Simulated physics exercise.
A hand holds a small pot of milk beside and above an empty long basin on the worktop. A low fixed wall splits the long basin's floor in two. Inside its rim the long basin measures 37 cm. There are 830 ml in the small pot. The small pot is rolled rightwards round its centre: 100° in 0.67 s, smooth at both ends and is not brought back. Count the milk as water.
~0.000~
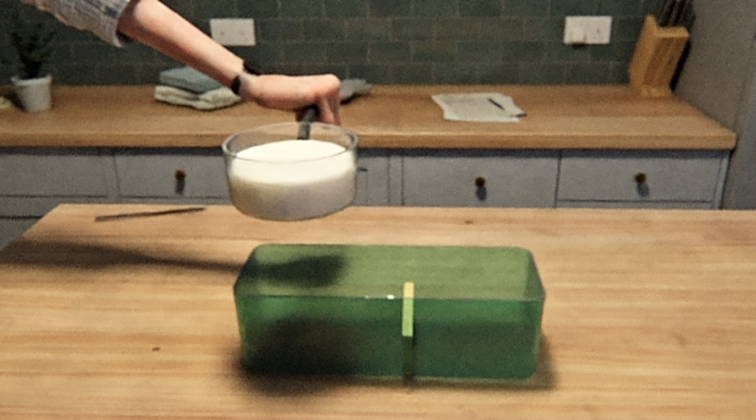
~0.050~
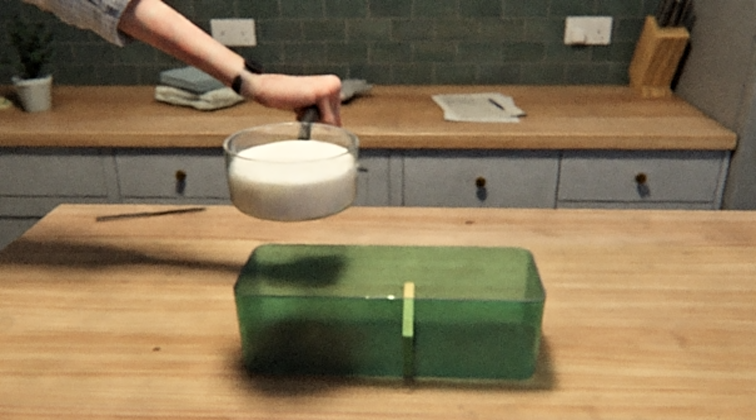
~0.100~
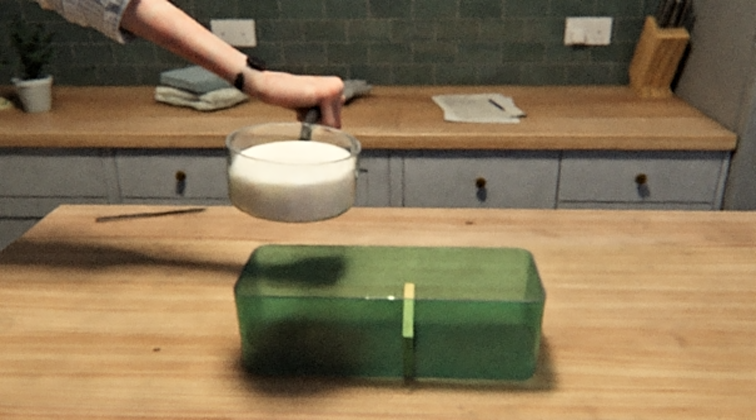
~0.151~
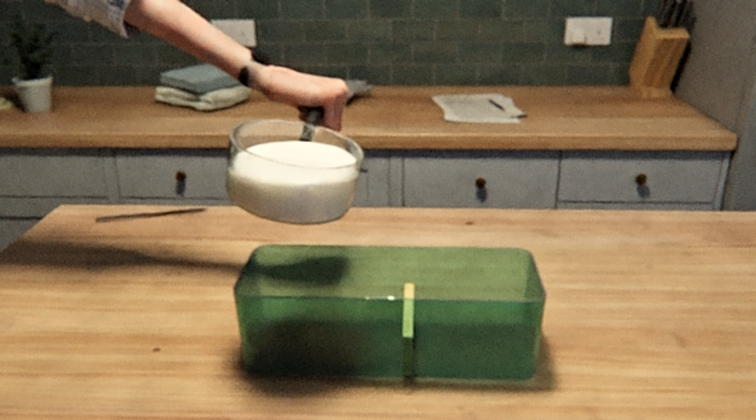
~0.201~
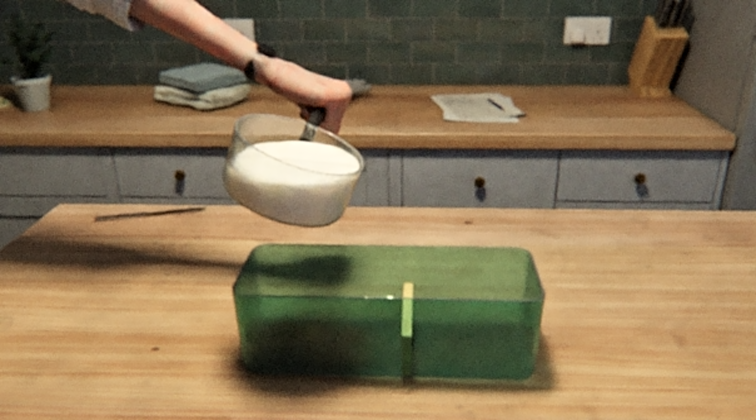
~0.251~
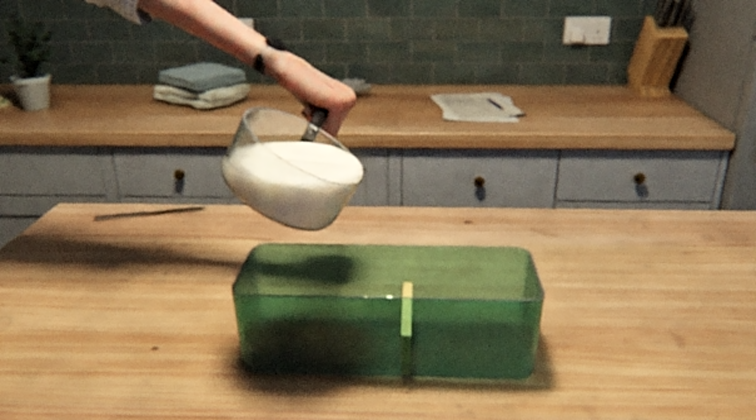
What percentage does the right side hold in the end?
About 29 per cent.
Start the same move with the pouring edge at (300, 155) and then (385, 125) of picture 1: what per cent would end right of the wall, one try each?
First 5, then 65 per cent.
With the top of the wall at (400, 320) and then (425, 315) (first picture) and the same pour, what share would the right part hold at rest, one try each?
In turn about 45 and 10 per cent.
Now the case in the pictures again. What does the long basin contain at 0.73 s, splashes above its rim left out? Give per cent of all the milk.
Some 86 per cent.
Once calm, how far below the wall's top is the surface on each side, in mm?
Some 36 mm on the left and 46 mm on the right.
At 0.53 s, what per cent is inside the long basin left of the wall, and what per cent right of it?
Near 14 on the left, 16 on the right.
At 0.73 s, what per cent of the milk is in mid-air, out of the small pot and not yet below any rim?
About 7 per cent.
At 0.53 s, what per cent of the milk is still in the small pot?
About 30 per cent.
Then, 0.53 s in, the tilt is 89° and 29 per cent is still to pour, 14 is left of the wall and 15 right of it.
Then, 0.73 s in, the tilt is 100° and 8 per cent is still to pour, 57 is left of the wall and 28 right of it.
Then, 0.94 s in, the tilt is 100° and 1 per cent is still to pour, 60 is left of the wall and 28 right of it.
Then, 1.17 s in, the tilt is 100° and 0 per cent is still to pour, 67 is left of the wall and 29 right of it.
Finally, 67 per cent lies left of the wall, 29 right of it and 4 outside.
